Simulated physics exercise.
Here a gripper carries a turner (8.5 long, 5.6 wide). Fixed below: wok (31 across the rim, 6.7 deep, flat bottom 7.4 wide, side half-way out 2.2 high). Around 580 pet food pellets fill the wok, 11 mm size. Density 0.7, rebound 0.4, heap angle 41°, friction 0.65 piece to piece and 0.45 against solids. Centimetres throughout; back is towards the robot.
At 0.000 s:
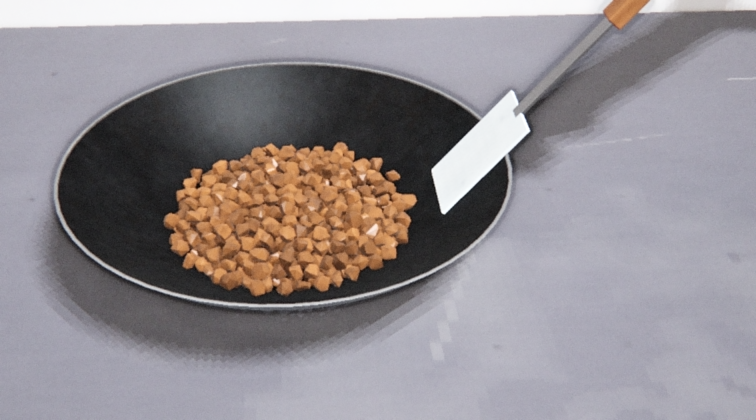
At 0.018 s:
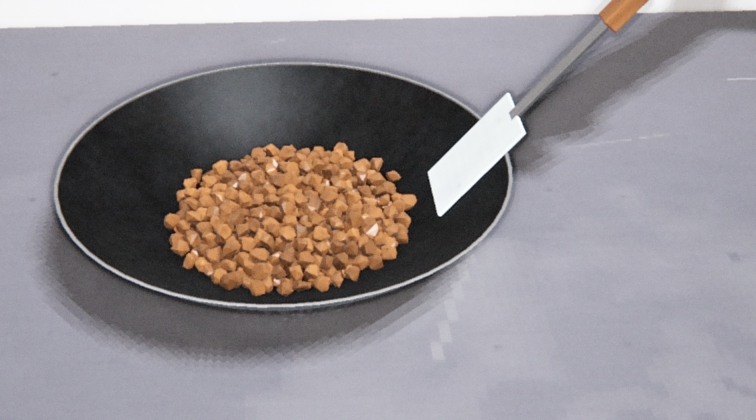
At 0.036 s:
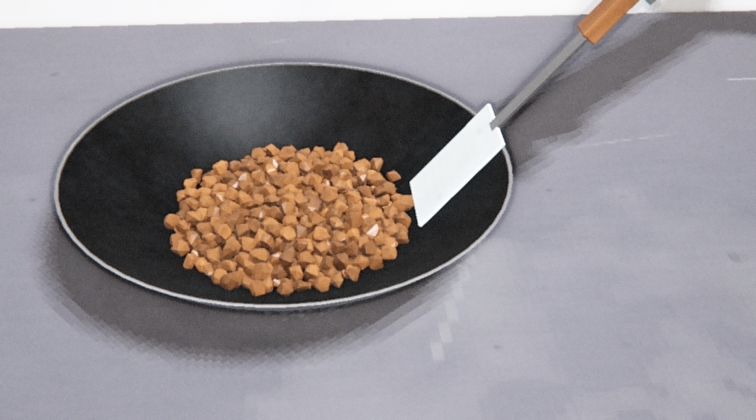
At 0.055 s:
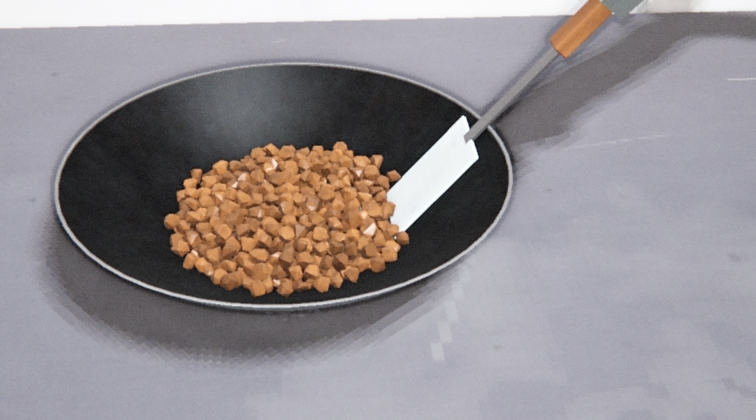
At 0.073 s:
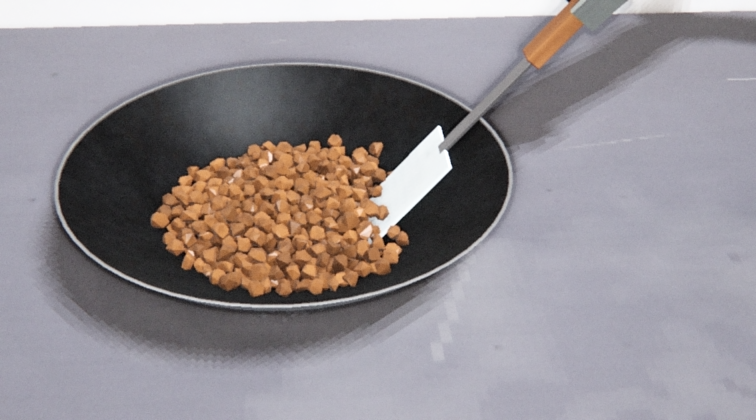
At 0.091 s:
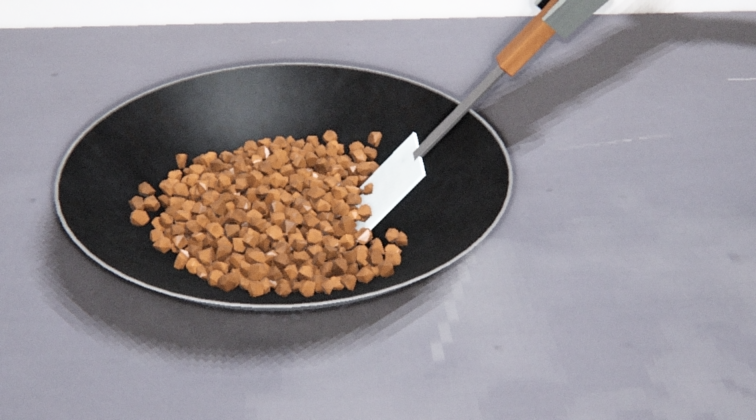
On a grey surface, a black wok holds a heap of small brown pellets, and a white-bladed turner held by a gripper hovers over its right side. The turner moves down and left into the heap's right edge, then pushes further in, shifting pellets leftward and spreading some toward the wok's left side.
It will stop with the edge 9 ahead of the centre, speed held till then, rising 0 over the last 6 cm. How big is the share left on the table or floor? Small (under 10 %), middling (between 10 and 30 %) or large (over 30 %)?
Answer: Middling; between 10 and 30 % of the pet food pellets finish on the table or floor.
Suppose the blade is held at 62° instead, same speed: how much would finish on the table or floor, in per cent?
It would be near 20 per cent.
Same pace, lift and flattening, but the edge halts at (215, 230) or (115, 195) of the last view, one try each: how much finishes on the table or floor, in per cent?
Some 0 and 30 per cent.
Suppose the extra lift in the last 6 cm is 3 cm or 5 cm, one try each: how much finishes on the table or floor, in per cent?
About 25 and 15 per cent.
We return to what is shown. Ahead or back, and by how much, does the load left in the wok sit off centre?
Roughly 4.5 cm ahead.
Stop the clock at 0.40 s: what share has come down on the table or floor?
About 10 per cent.
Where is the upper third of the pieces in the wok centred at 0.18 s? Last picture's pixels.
Around (182, 187).
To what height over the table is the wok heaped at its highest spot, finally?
Some 8.0 cm.
After 0.14 s, sloping 50°, highest piece 6 above the table; 582 in the wok.
After 0.18 s, sloping 50°, highest piece 7 above the table; 582 in the wok.
After 0.40 s, sloping 50°, highest piece 8 above the table; 488 in the wok, 72 on the table or floor, 22 on the blade or in flight.
After 1.45 s, sloping 50°, highest piece 7 above the table; 487 in the wok, 95 on the table or floor.
At rest, 487 in the wok, 95 on the table or floor. That is 16 % on the table or floor.
